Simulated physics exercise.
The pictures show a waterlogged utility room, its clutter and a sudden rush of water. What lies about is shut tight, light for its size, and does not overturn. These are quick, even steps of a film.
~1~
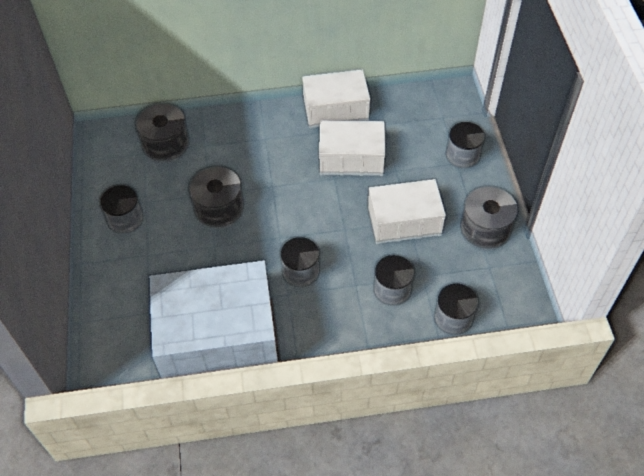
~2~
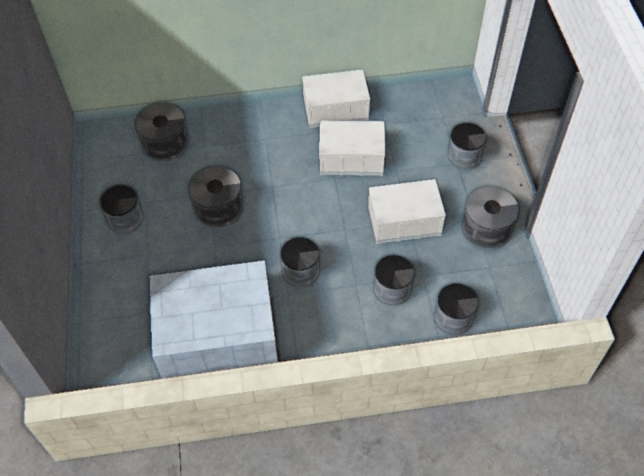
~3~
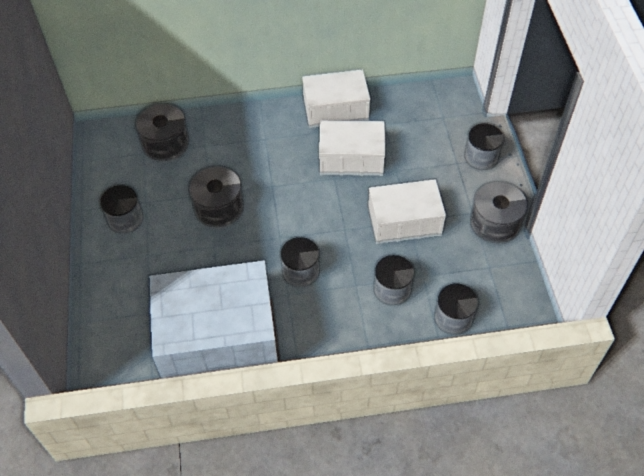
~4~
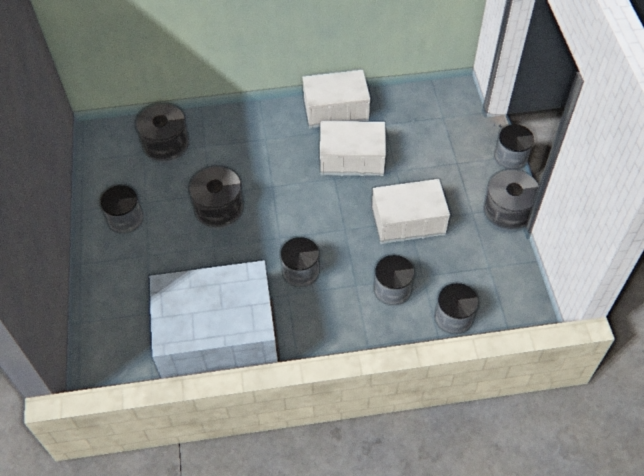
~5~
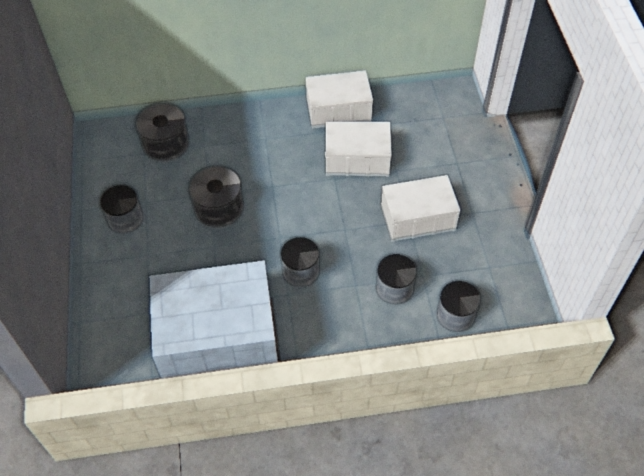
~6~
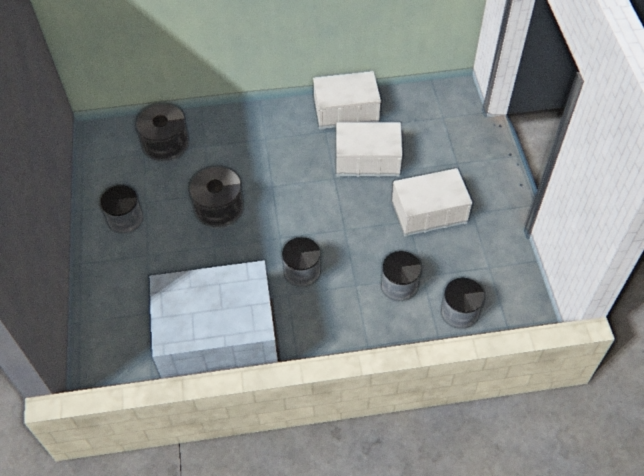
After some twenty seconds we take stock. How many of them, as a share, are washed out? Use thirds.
Share: At least two thirds.
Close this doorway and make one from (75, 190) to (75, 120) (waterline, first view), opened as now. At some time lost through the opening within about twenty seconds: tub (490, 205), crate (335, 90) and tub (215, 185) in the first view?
As listed: Still in, carried outside, out.
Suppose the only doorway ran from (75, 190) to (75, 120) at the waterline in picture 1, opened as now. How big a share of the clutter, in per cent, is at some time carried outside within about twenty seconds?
Roughly 50 per cent.
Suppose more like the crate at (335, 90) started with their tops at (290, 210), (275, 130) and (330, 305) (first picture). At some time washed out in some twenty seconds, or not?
One after the other: Washed out, out, stays.
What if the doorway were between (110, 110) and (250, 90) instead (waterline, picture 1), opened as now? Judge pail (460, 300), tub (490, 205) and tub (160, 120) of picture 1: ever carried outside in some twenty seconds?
In turn: Still in, inside, through.
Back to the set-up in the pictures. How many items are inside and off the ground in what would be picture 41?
It comes to 2.
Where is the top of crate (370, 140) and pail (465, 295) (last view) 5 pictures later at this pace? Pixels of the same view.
Close to (435, 124) and (493, 276).
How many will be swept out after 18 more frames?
7 of them.
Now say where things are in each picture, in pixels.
A crate at (407, 201), afloat; a crate at (352, 137), afloat; 0 of 11 have shifted, in the first frame.
A crate at (407, 201), afloat; a crate at (352, 137), afloat; 0 of 11 have shifted, in the second frame.
A crate at (407, 201) floats; a crate at (352, 137), afloat; 2 of 11 have shifted, in the third frame.
A crate at (411, 201) floats, close to its start; a crate at (353, 138), afloat; 2 of 11 have shifted, in the fourth frame.
A crate at (421, 198) floats, close to its start; a crate at (358, 138) floats, close to its start; 4 of 11 have shifted, in the fifth frame.
A crate at (433, 192), afloat, close to its start; a crate at (369, 139) floats, close to its start; 7 of 11 have shifted, in the sixth frame.
A moment on, 2 of 11 are out; 9 afloat.
Next, 7 of 11 are out; 4 afloat.
Later, 9 of 11 are out; 2 afloat.
In the end, 9 of 11 are out; 2 afloat.
